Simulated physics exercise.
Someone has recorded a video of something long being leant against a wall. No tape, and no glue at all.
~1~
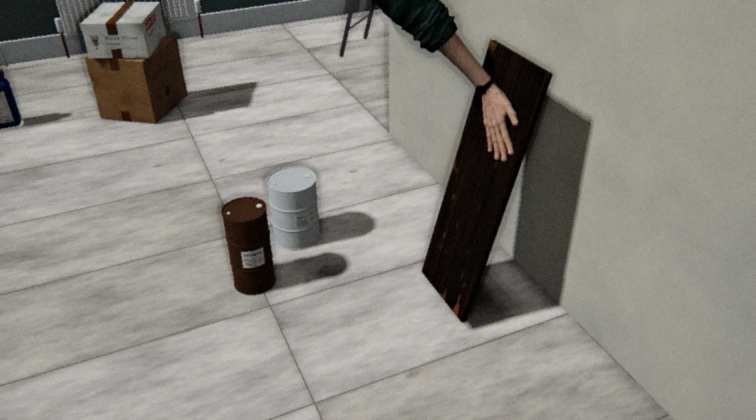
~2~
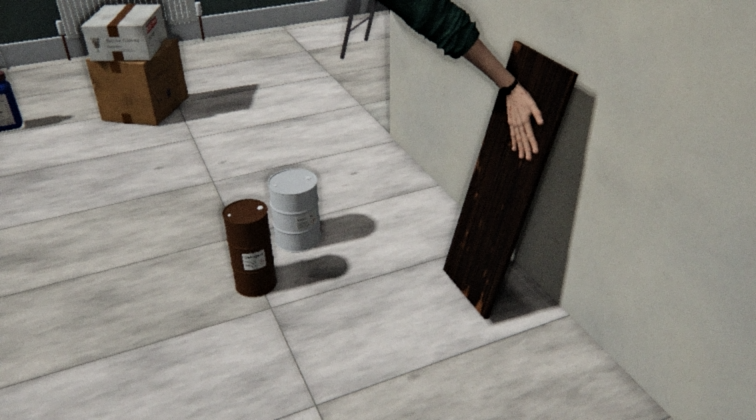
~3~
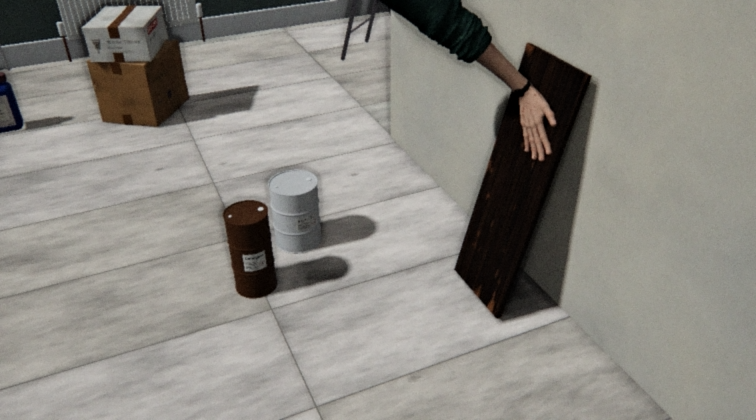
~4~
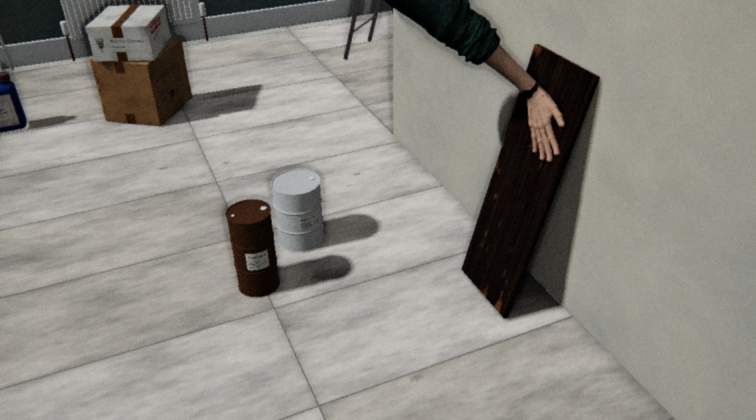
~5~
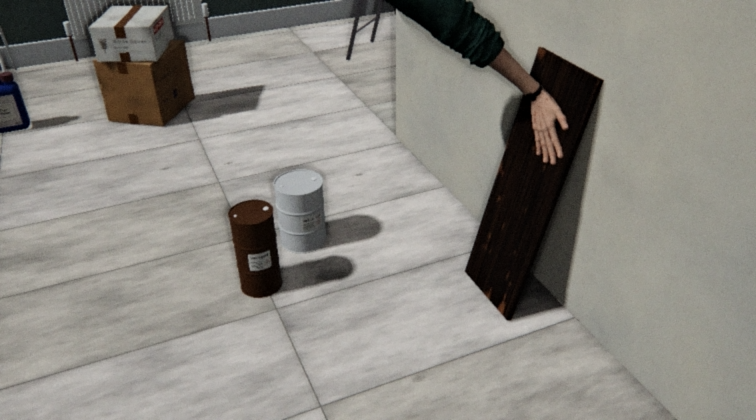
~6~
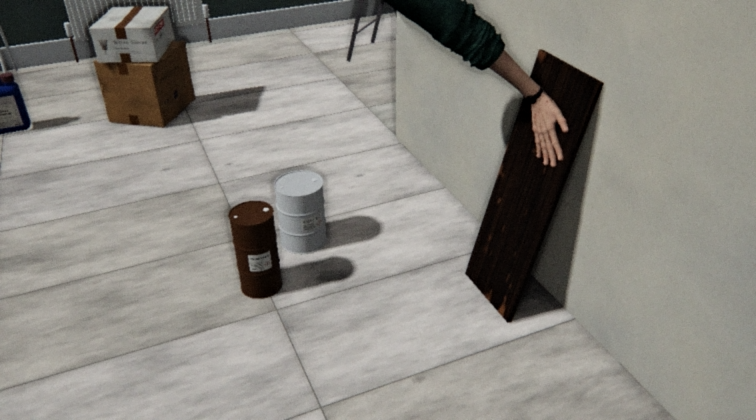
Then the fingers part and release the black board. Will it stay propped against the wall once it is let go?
Yes, it stays stable.
Then, 0.80 s on from there, no change.
Then, 1.90 s on from there, black board resting near (525, 192).
In the end, all 3 unmoved. At the end, from the last picture's camera, black board near (525, 192). The board stays up.
